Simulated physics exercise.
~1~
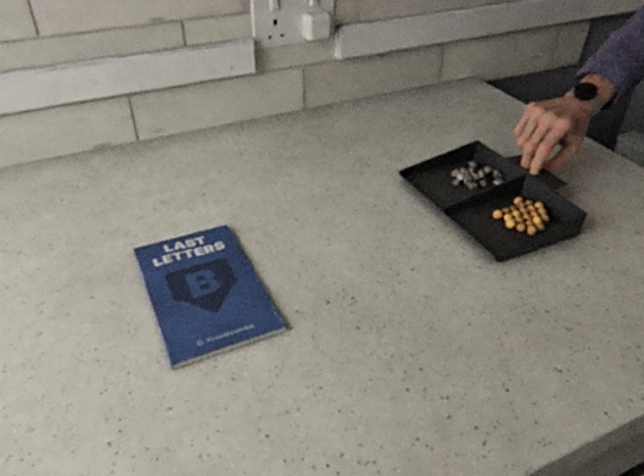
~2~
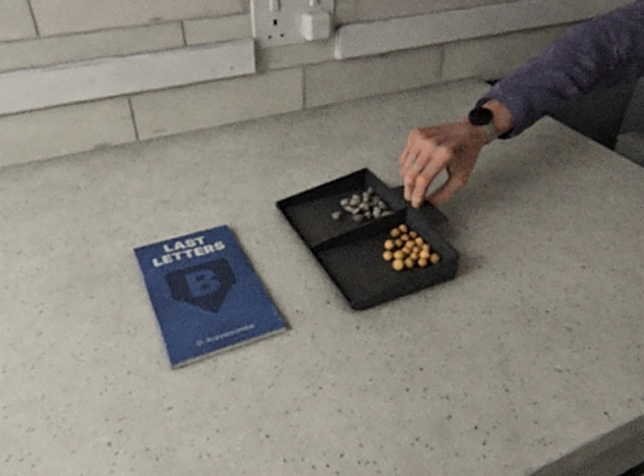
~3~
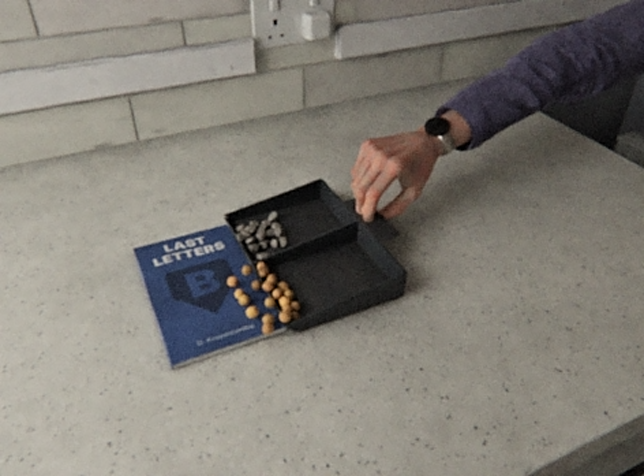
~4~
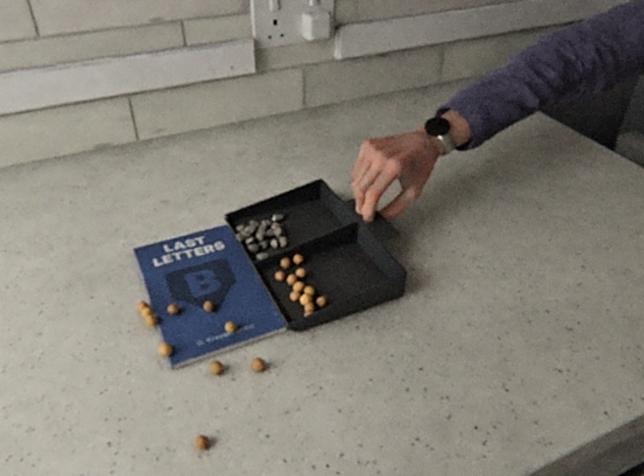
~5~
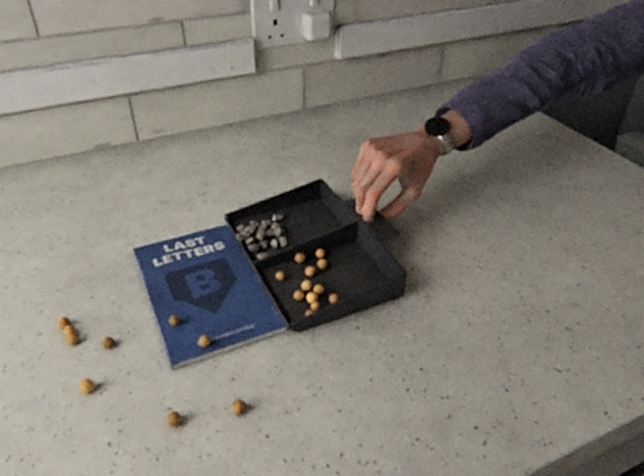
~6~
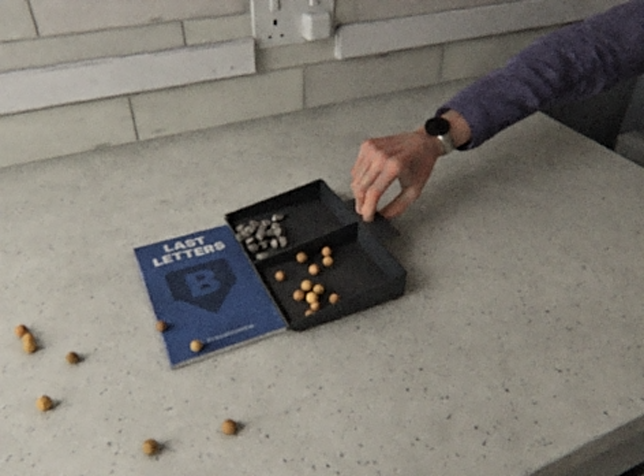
The footage shows a hand sliding a black divided tray of grey pebble-like pieces and orange-brown balls left across a speckled counter until it stops against a blue book; some balls spill over the book and roll onto the counter, while the rest and the grey pieces stay inside.
